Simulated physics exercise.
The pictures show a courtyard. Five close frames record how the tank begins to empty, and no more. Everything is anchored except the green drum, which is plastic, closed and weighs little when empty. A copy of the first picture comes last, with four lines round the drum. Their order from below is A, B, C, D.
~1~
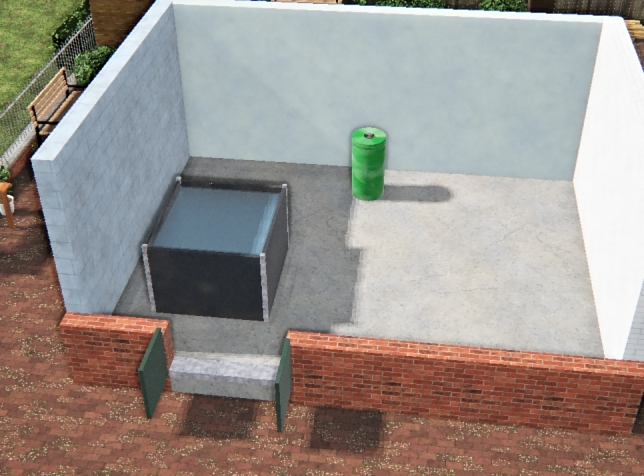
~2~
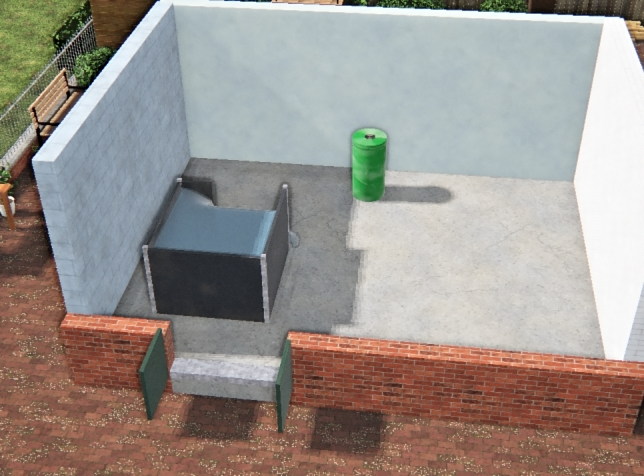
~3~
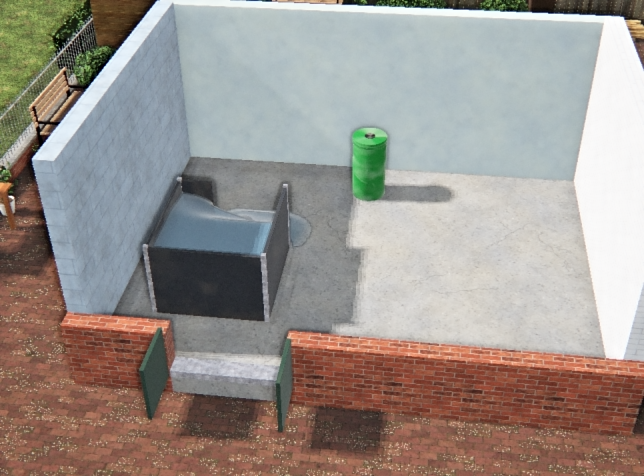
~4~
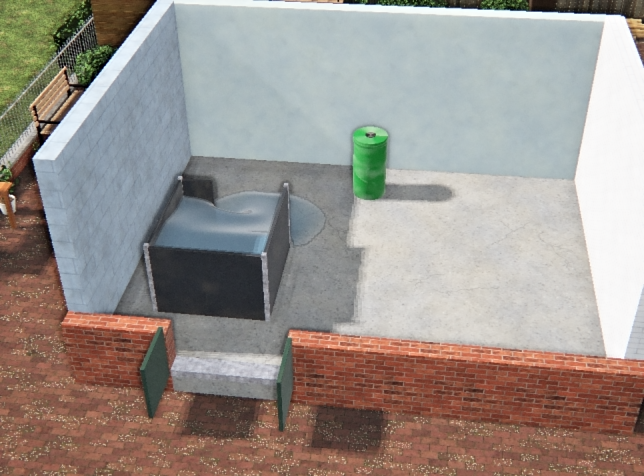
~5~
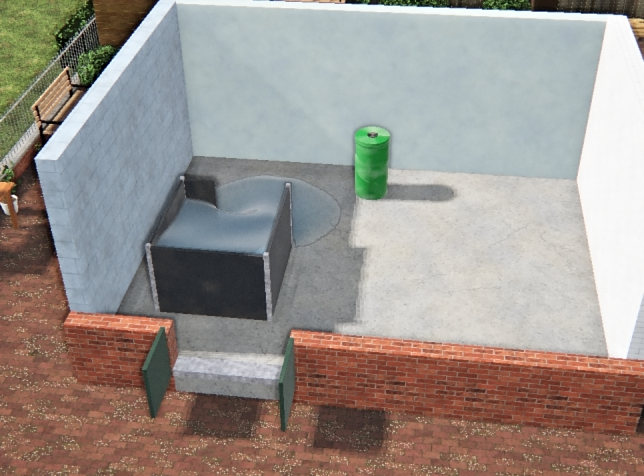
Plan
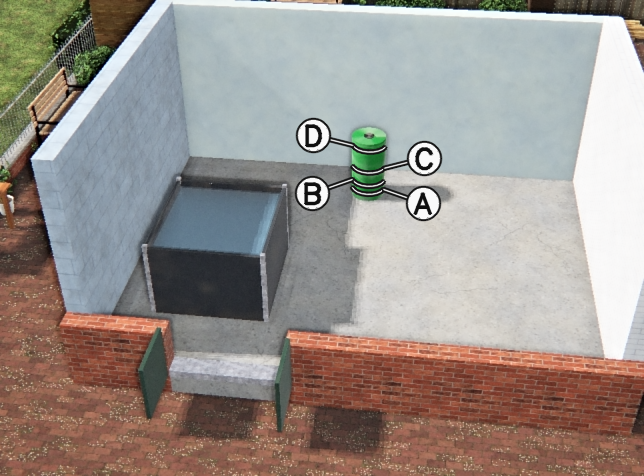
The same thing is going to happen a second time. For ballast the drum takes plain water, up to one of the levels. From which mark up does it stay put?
Use level C.
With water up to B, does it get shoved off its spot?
Yes, it does.
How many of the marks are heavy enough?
Two.
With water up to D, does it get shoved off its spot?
No, that is safe.
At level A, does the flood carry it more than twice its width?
Yes, it does.
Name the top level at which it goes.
Here it is level B.
On the marked copy, A at (366, 194); B at (367, 186); C at (367, 173); D at (367, 152); from the bottom up A, B, C, D.
Choosing A, it is pushed about 6 times its own width away.
Choosing B, it is pushed about twice its own width away.
Choosing C, it does not move.
Choosing D, it does not move.
